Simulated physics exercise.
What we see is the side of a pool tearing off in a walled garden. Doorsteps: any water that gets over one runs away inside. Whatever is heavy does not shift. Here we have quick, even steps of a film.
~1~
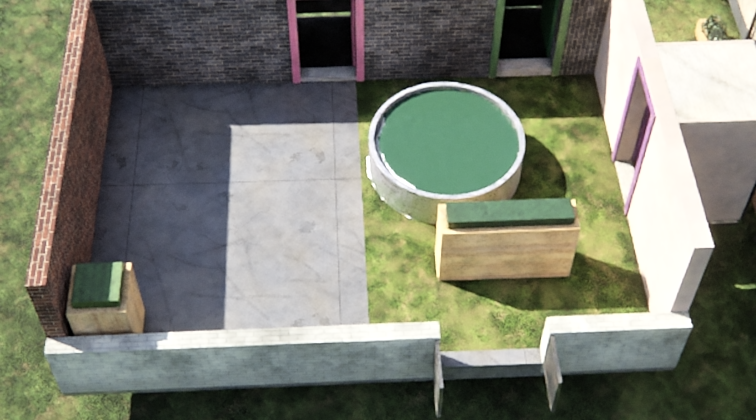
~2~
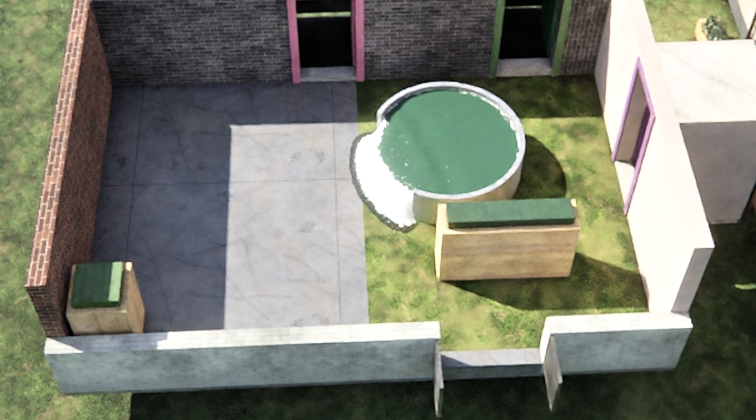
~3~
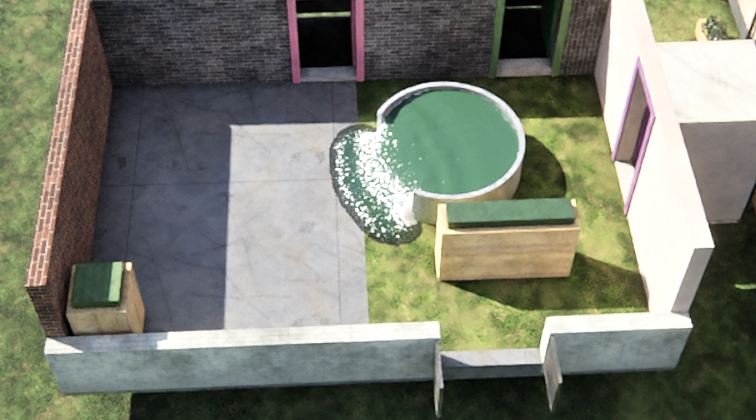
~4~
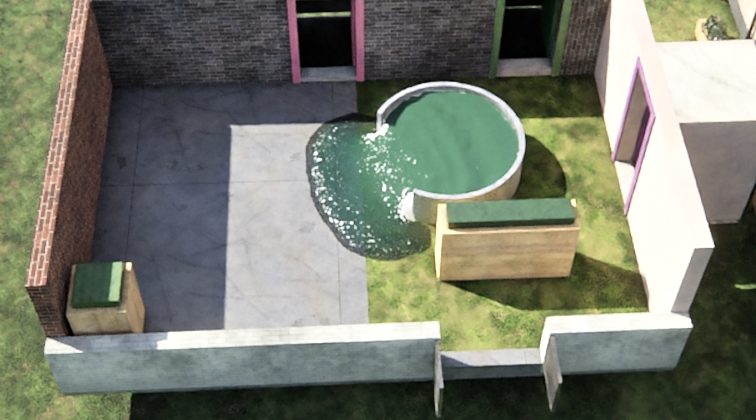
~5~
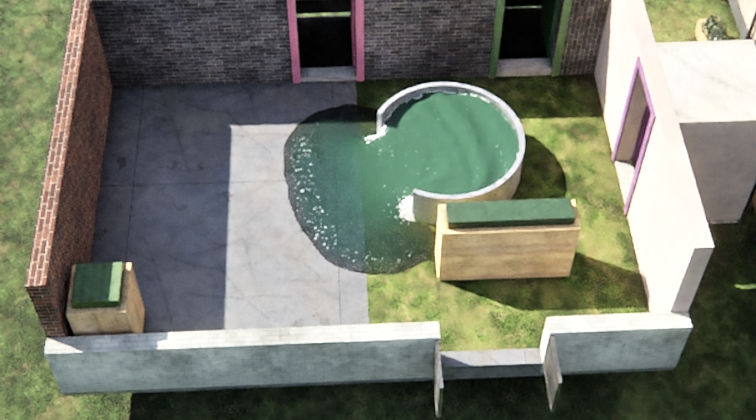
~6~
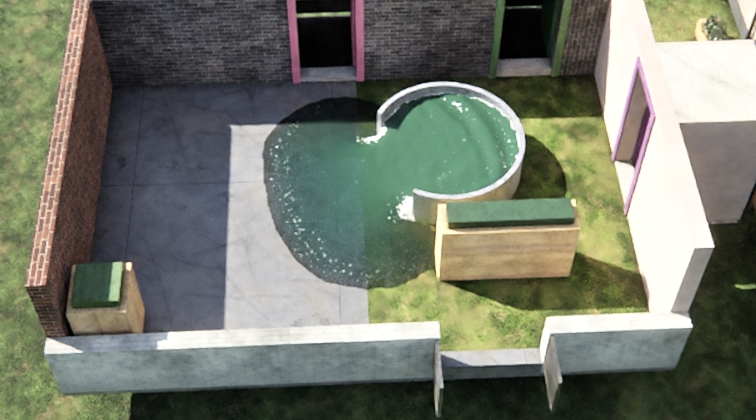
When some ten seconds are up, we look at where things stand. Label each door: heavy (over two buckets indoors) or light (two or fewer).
Green door - light; pink door - light; purple door - light.
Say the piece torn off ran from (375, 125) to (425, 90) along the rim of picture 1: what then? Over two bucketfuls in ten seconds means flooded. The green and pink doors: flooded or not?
Green door: Short of the mark, pink door: Beyond the mark.
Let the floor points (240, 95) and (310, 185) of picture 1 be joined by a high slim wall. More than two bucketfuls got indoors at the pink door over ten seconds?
As for that door, the pink one overshoots.
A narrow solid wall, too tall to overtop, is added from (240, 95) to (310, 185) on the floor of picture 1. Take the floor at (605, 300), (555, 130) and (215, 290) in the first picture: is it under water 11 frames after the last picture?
Lab note - point 1: Parched; point 2: Parched; point 3: Inundated.
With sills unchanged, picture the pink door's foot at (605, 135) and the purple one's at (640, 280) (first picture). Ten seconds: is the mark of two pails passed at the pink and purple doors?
I'd say the pink door stays inside the limit and the purple door stays inside the limit.
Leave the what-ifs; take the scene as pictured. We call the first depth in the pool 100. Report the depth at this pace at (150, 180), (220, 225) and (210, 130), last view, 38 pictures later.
I'd say around 16 per cent, then 18 per cent, then 16 per cent.
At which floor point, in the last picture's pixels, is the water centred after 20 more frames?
At about (270, 208).
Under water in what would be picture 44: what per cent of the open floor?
Around 70 percent.
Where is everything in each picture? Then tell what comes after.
In the first frame, still water in the round pool at (447, 142).
In the second frame, the front is at (408, 227), out from the gap at (377, 175).
In the third frame, water pours out at (377, 177) and has run to (401, 240).
In the fourth frame, the front is at (330, 124), out from the gap at (377, 178).
In the fifth frame, water pours out at (377, 178) and has run to (318, 116).
In the sixth frame, the front is at (331, 277), out from the gap at (377, 177).
A moment on, water covers 35 % of the floor; the green door not reached, the pink door wet at the sill, nothing in, the purple door not reached.
Next, water covers 60 % of the floor; the green door not reached, the pink door wet at the sill, nothing in, the purple door not reached.
Then, water covers 65 % of the floor; the green door not reached, the pink door wet at the sill, nothing in, the purple door not reached.
Later, water covers 70 % of the floor; the green door not reached, the pink door wet at the sill, nothing in, the purple door not reached.
In the end, water covers 90 % of the floor; the green door wet at the sill, nothing in, the pink door under two buckets in, the purple door not reached.
